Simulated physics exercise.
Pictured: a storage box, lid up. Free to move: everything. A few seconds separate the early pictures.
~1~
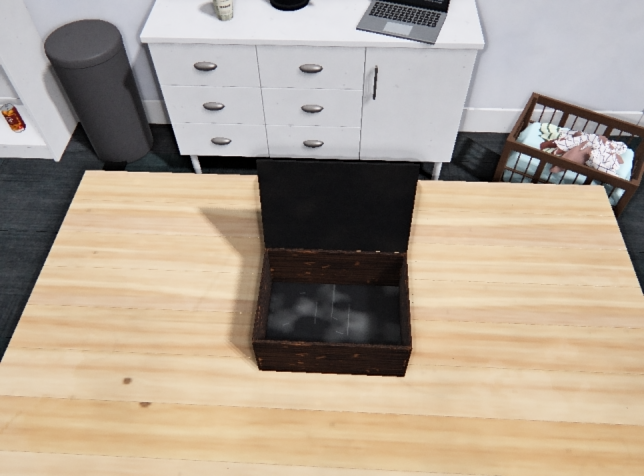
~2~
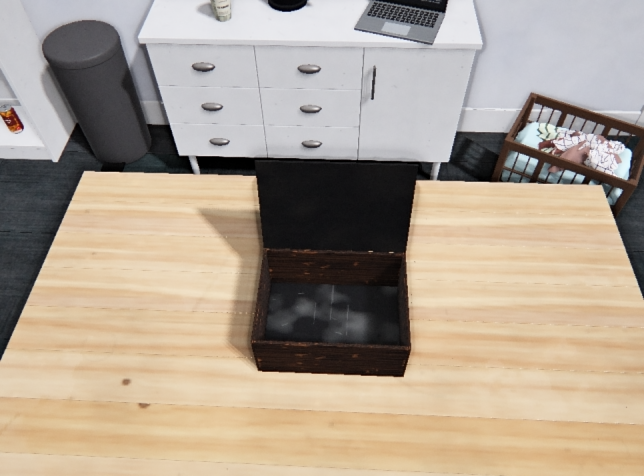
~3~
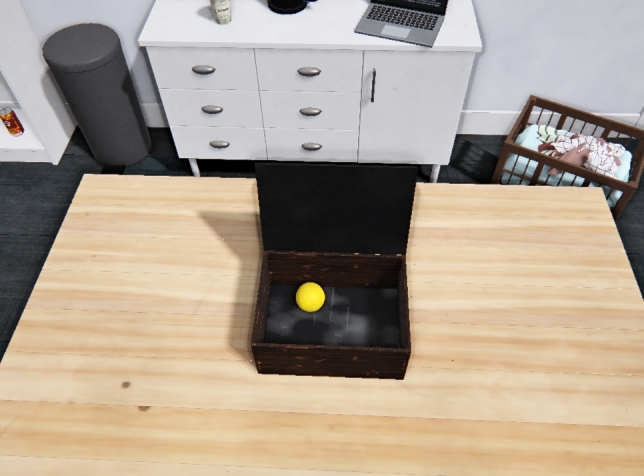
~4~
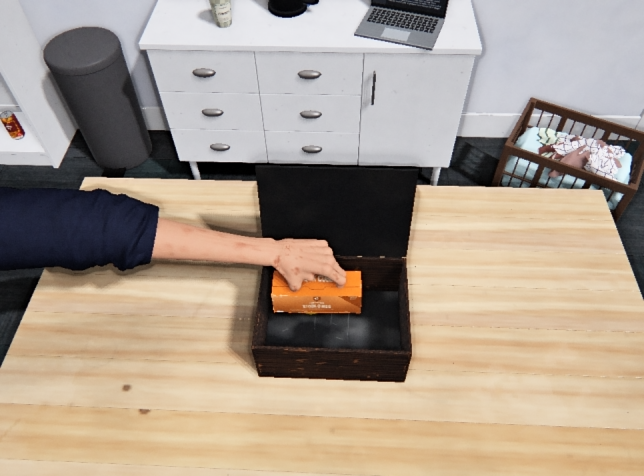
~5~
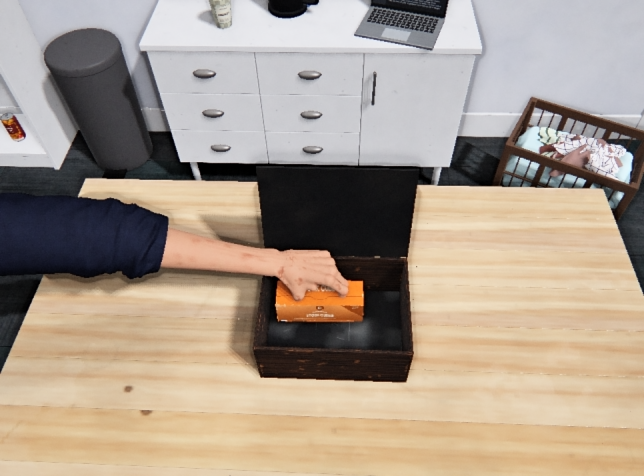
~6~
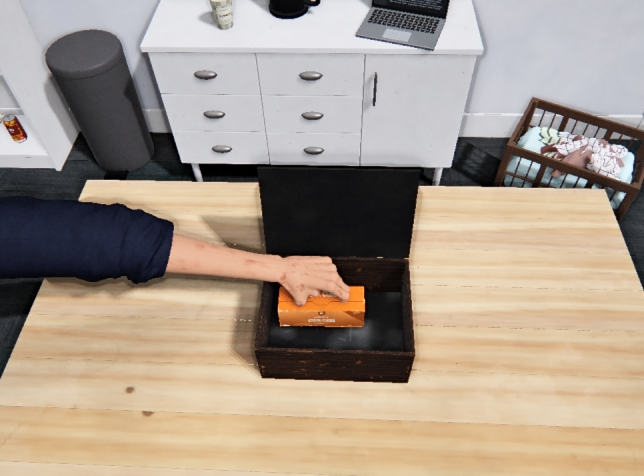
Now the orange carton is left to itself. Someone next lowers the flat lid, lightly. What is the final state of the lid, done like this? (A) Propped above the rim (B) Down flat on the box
The answer is B.
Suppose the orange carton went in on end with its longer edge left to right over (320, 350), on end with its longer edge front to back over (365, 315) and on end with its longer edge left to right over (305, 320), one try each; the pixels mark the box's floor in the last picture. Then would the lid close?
In the first case it will not close; in the second case it stays ajar; in the third case it is held up.
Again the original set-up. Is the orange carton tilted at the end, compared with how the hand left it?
Result: The orange carton remains as it was set.
Then, 1.20 s after the last picture, lid starting down; orange carton slid a little near (319, 331); yellow lemon rolled a little.
Then, 1.80 s after the last picture, lid 39° above the rim; orange carton slid a little near (319, 331); yellow lemon rolled a little.
At rest, lid shut; moved from the start, orange carton; yellow lemon in place. Seen from the same camera at the end, orange carton near (319, 331).
